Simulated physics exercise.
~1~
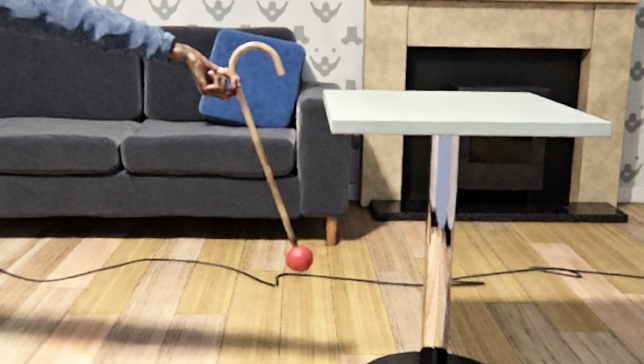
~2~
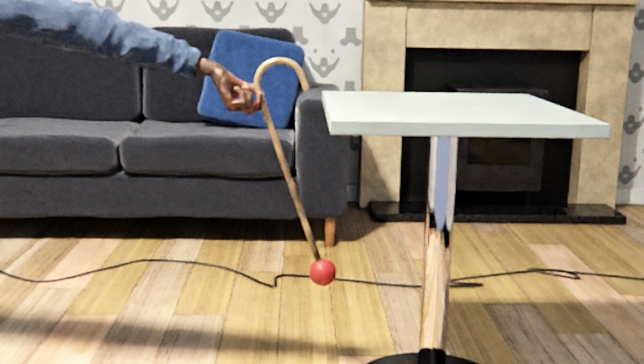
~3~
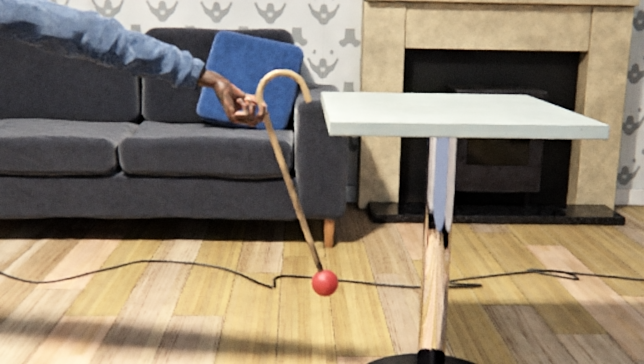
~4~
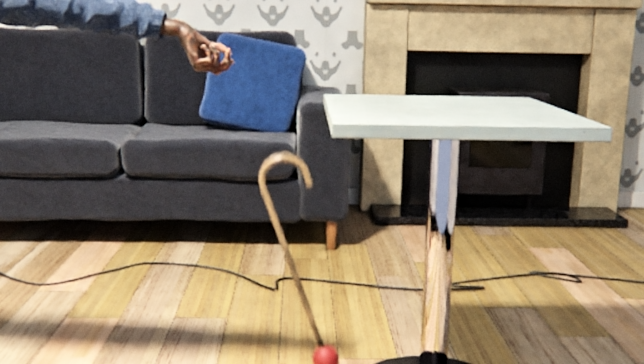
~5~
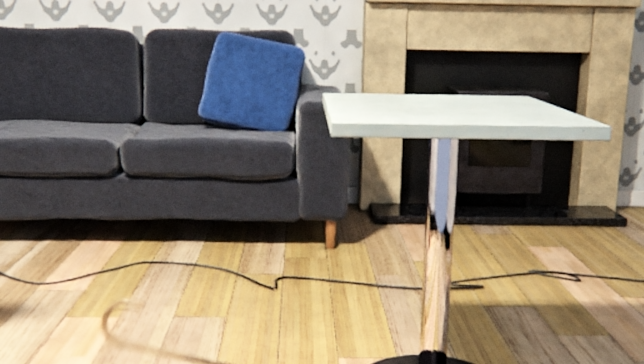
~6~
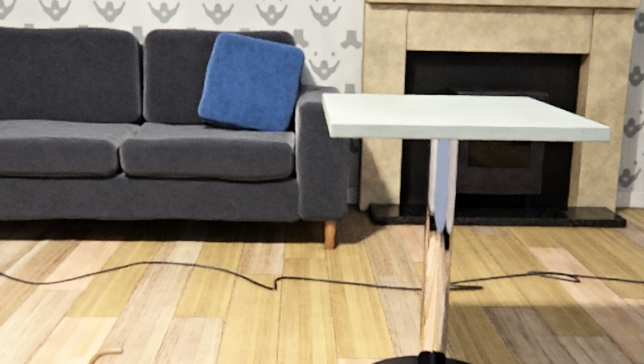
The footage shows a hand holding a red-ended stick with a curved wooden handle beside a white table and moving it right and down. The hand lets go and draws back, and the object drops, tipping left as it falls almost entirely out of view.
